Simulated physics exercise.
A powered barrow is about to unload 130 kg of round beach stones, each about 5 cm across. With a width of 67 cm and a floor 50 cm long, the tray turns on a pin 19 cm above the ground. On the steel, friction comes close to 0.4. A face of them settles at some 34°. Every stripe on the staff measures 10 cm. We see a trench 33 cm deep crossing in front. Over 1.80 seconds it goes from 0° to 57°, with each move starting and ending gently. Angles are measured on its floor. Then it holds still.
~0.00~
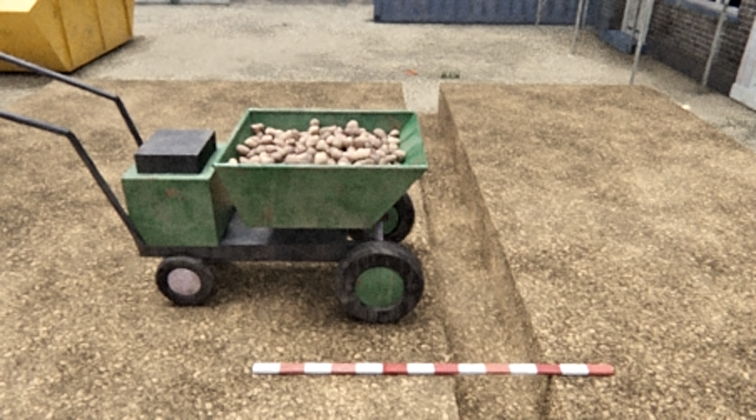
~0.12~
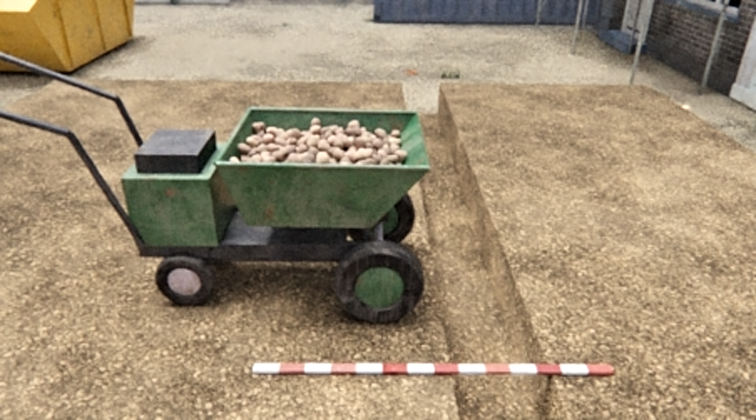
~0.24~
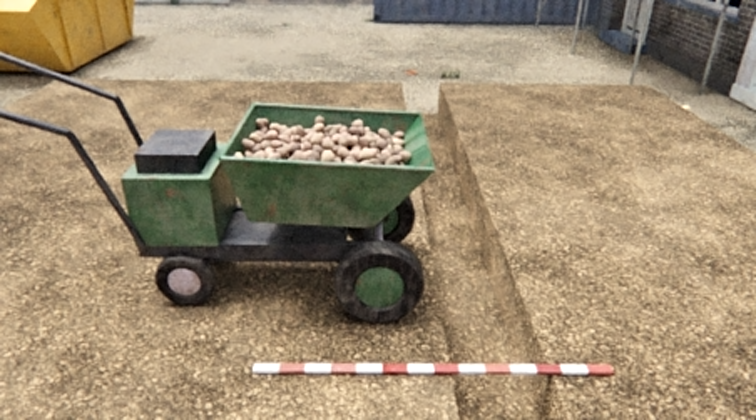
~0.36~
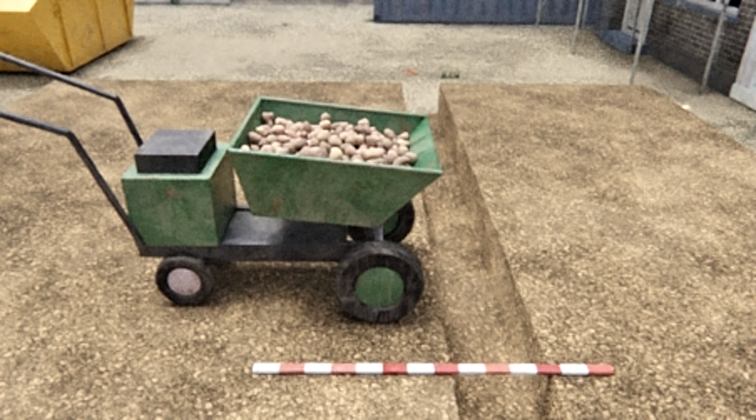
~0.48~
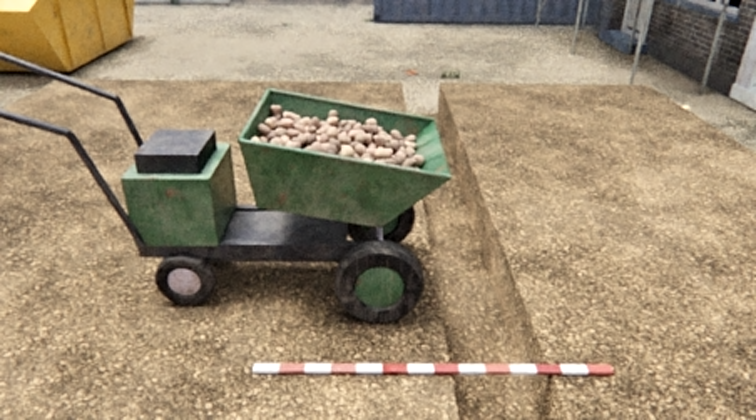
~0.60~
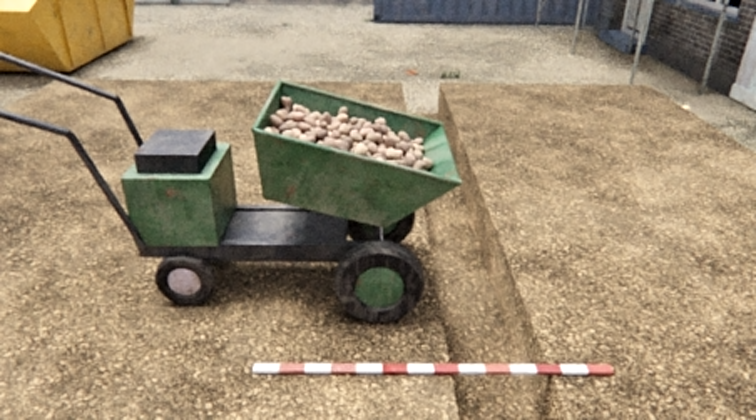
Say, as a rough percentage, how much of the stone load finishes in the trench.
Roughly 34 out of 100.
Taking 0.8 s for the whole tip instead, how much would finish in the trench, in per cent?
About 25 percent, I'd say.
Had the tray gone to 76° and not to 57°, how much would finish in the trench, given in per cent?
Share in trench: Approx. 35%.
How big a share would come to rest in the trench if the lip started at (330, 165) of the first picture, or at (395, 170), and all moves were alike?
Around 65% for the first place and 55% for the second.
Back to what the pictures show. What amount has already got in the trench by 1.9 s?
About 5%.
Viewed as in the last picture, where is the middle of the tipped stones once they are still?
Centre estimate: Around (513, 279).
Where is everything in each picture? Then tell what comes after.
In the first frame, lip at (427, 168), floor tilted 0°, highest stones at (318, 139).
In the second frame, lip at (429, 169), floor tilted 1°, highest stones at (318, 137); the stones move at 0.1 m/s on average.
In the third frame, the tray is at 3°, its lip at (434, 170); the top of the load is at (305, 135); the stones move at 0.2 m/s on average.
In the fourth frame, the tray is at 6°, its lip at (441, 173); the top of the load is at (295, 131); the stones move at 0.3 m/s on average.
In the fifth frame, lip at (451, 178), floor tilted 10°, highest stones at (289, 122); the stones move at 0.3 m/s on average.
In the sixth frame, lip at (461, 183), floor tilted 15°, highest stones at (295, 114); the stones move at 0.4 m/s on average.
After 1.4 s the floor is at 48°; 100 % in the tray; the foremost stones are at (501, 206).
After 1.9 s the floor is at 57°; 78 % in the tray, 6 % in the trench, 16 % past the trench; the foremost stones are at (596, 291).
After 2.2 s the floor is at 57°; 59 % in the tray, 11 % in the trench, 30 % past the trench; the foremost stones are at (648, 294).
After 4.2 s the floor is at 57°; 33 % in the tray, 34 % in the trench, 33 % past the trench; the foremost stones are at (694, 319).
